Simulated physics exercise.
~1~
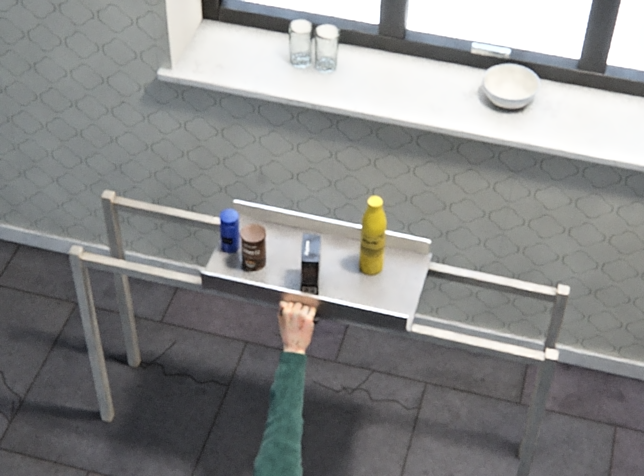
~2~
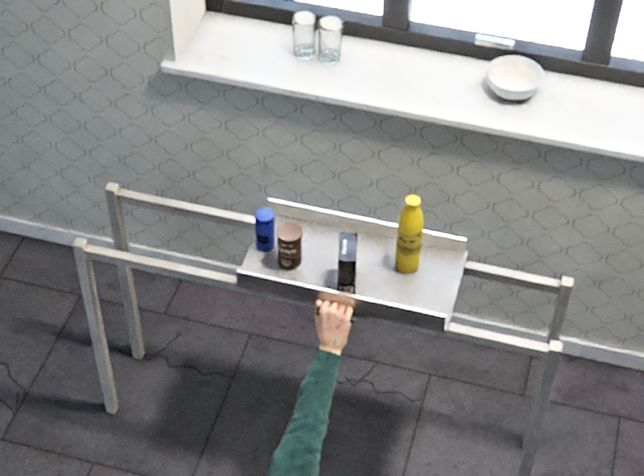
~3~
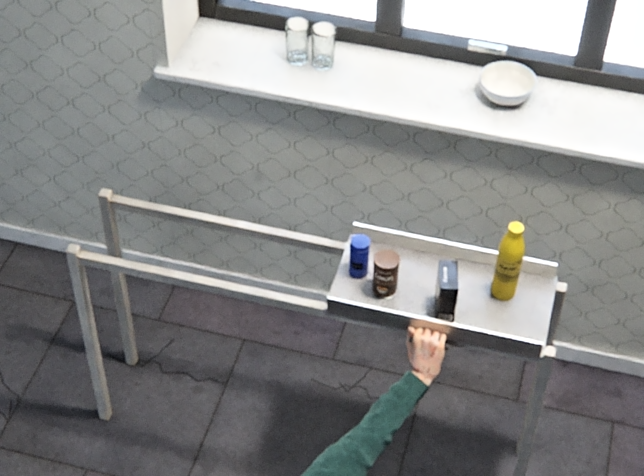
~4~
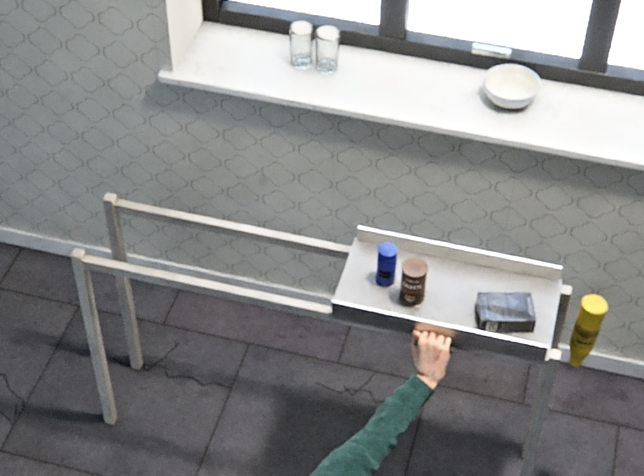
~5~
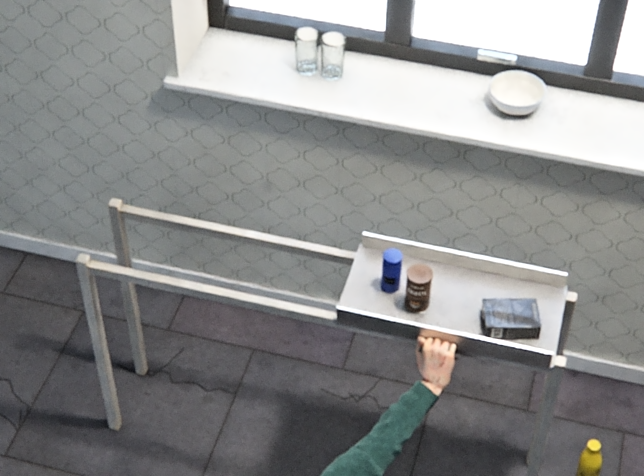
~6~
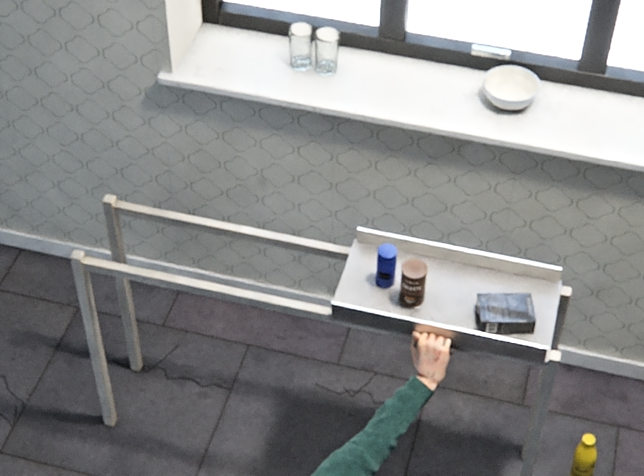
A hand in a green sleeve grips the front of a pale tray on a long wooden frame, seen from above beside a grey patterned wall and a white windowsill holding two glasses and a bowl. On the tray, from left to right, stand a blue shaker, a brown tin, a black packet and a tall yellow bottle. The hand slides the tray right to the end of the frame. The bottle pitches off the right end and the packet falls onto its side. Finally, the bottle stands upright on the floor, while the shaker and tin remain standing, shifted along the tray.
